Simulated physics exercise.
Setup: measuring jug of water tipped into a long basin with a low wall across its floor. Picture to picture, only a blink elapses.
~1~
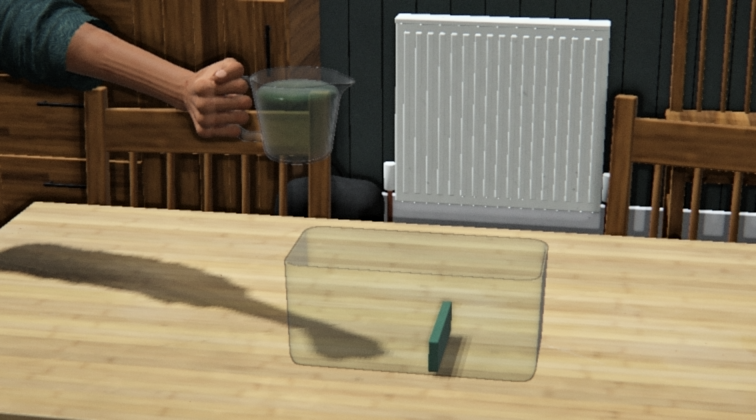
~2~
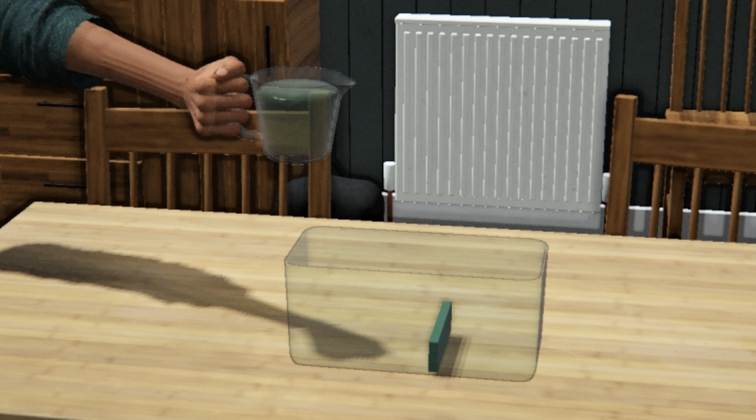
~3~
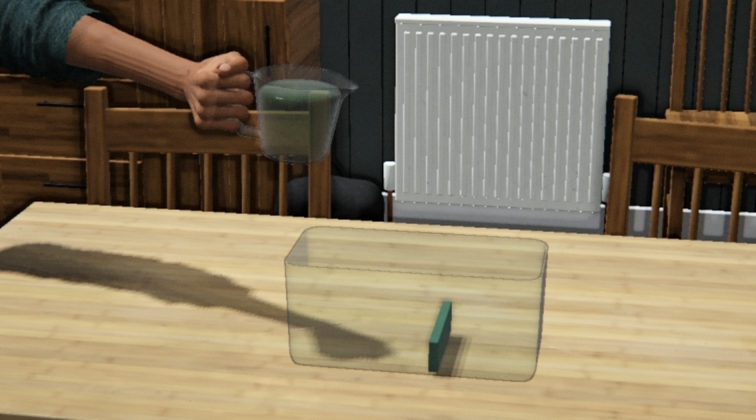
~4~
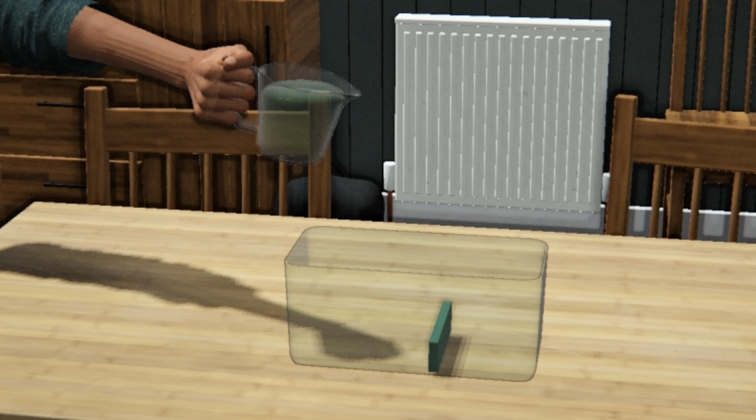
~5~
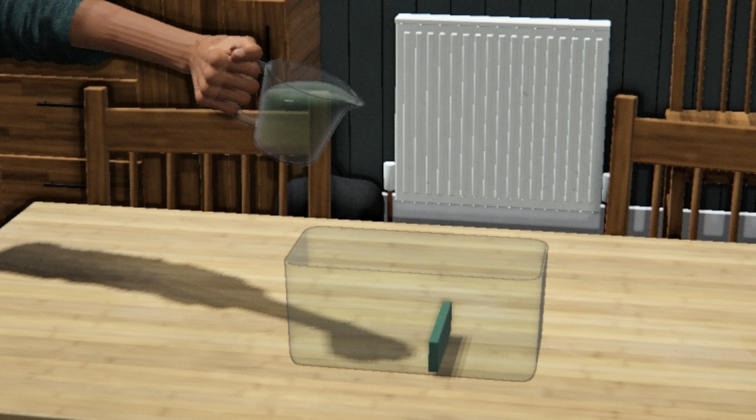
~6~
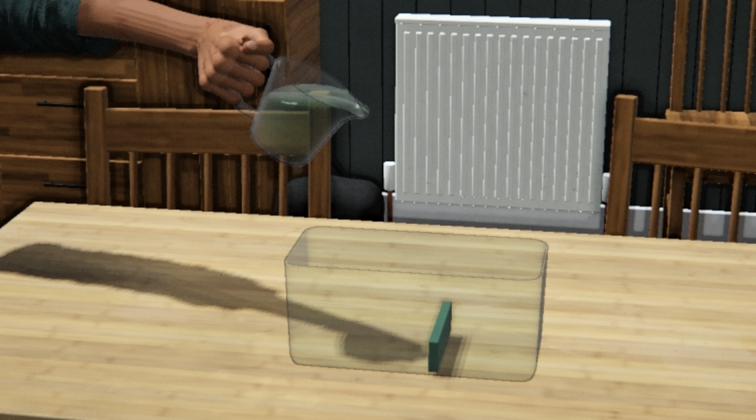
A hand tilts a clear jug of water rightward above a long basin until water reaches its lip.
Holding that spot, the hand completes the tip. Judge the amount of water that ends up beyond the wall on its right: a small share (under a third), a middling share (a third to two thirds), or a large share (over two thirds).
A small share.
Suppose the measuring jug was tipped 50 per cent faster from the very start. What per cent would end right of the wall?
About 10 per cent would end up there.
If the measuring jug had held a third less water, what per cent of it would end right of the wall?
Near 5 %.
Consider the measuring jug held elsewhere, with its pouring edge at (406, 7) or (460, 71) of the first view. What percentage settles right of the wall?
About 80 per cent, then about 60 per cent.
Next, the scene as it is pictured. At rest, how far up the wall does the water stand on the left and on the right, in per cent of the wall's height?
Left of the wall 50 %, right of the wall 0 %.
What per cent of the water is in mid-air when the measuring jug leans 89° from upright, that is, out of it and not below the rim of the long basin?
Around 30 percent.
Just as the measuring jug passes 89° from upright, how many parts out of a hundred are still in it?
It works out to close to 45 percent.
A moment on, the measuring jug is tipped on its side and 44 per cent is still to pour, 24 is left of the wall and 0 right of it.
Next, the measuring jug is tipped right over and 5 per cent is still to pour, 80 is left of the wall and 1 right of it.
Then the measuring jug is tipped right over and 0 per cent is still to pour, 90 is left of the wall and 5 right of it.
Later the measuring jug is tipped right over and 0 per cent is still to pour, 90 is left of the wall and 6 right of it.
At rest 90 per cent lies left of the wall, 6 right of it and 4 outside.
